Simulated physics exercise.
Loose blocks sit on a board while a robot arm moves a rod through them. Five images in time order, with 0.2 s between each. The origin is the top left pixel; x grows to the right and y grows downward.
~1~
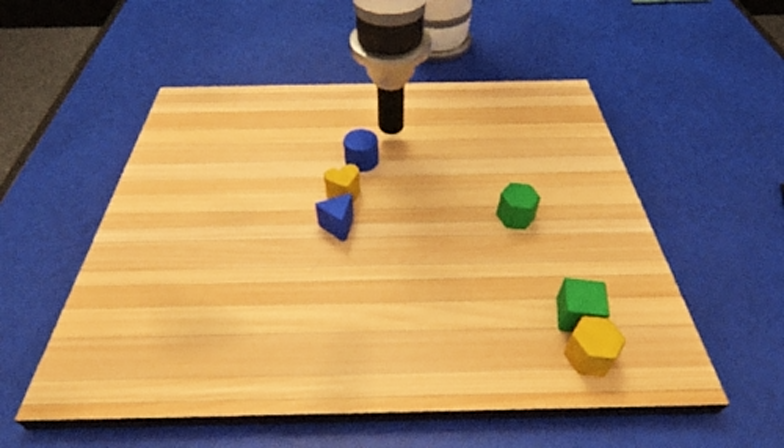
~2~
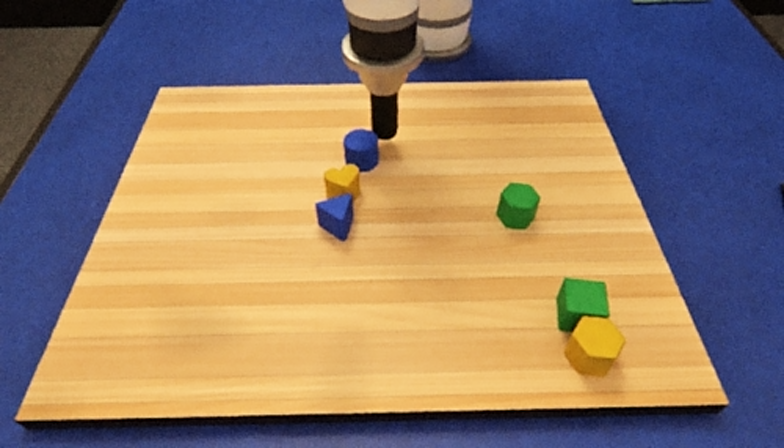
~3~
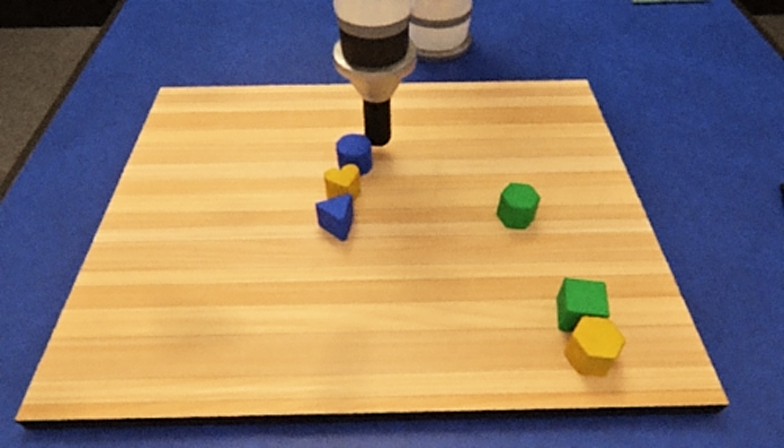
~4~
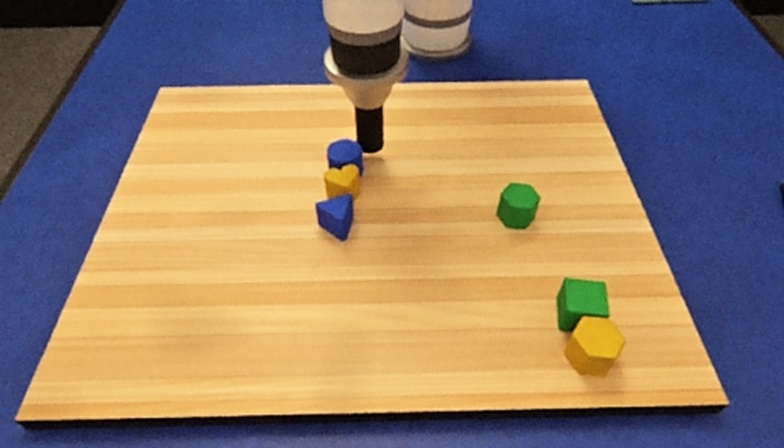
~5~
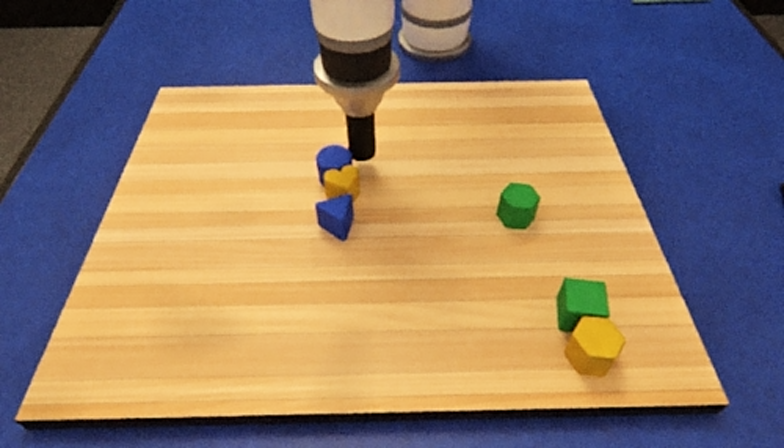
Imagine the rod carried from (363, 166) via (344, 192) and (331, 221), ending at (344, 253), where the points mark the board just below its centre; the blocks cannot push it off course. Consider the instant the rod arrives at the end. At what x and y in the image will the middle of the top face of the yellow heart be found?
My prediction: (331, 261).
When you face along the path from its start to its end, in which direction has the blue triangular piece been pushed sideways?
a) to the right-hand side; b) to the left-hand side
Letter b.
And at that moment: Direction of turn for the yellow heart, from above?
Answer: Anticlockwise.
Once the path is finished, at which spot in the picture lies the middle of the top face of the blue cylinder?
In the picture, it is at (304, 172).
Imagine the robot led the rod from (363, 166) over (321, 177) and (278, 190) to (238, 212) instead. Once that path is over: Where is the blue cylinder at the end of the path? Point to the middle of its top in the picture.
The spot you're after is about (240, 214) in the image.
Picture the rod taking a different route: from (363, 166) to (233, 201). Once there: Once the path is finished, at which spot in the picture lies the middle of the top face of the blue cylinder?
I expect it at (251, 197).
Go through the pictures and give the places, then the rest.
The first picture shows lower end of the rod (391, 128), tops of blocks, blue cylinder (360, 139), blue triangular piece (336, 205), yellow heart (342, 174).
The second picture shows rod (385, 133), blocks as before.
The third picture shows rod (378, 139), blue cylinder (354, 143).
The fourth picture shows rod (371, 146), blue cylinder (344, 149).
The fifth picture shows rod (363, 154), blue cylinder (334, 155), blue triangular piece (336, 205), yellow heart (342, 175).
What follows on the original path. One third of the way, rod (342, 180); blue cylinder (308, 169); blue triangular piece (335, 213); yellow heart (333, 194), turned 35° anticlockwise.
Two thirds of the way, rod (329, 210); blue cylinder (304, 172); blue triangular piece (332, 247); yellow heart (324, 227), turned 50° anticlockwise.
At the end, rod (342, 242); blue cylinder (304, 172); blue triangular piece (333, 285); yellow heart (331, 261), turned 35° anticlockwise.
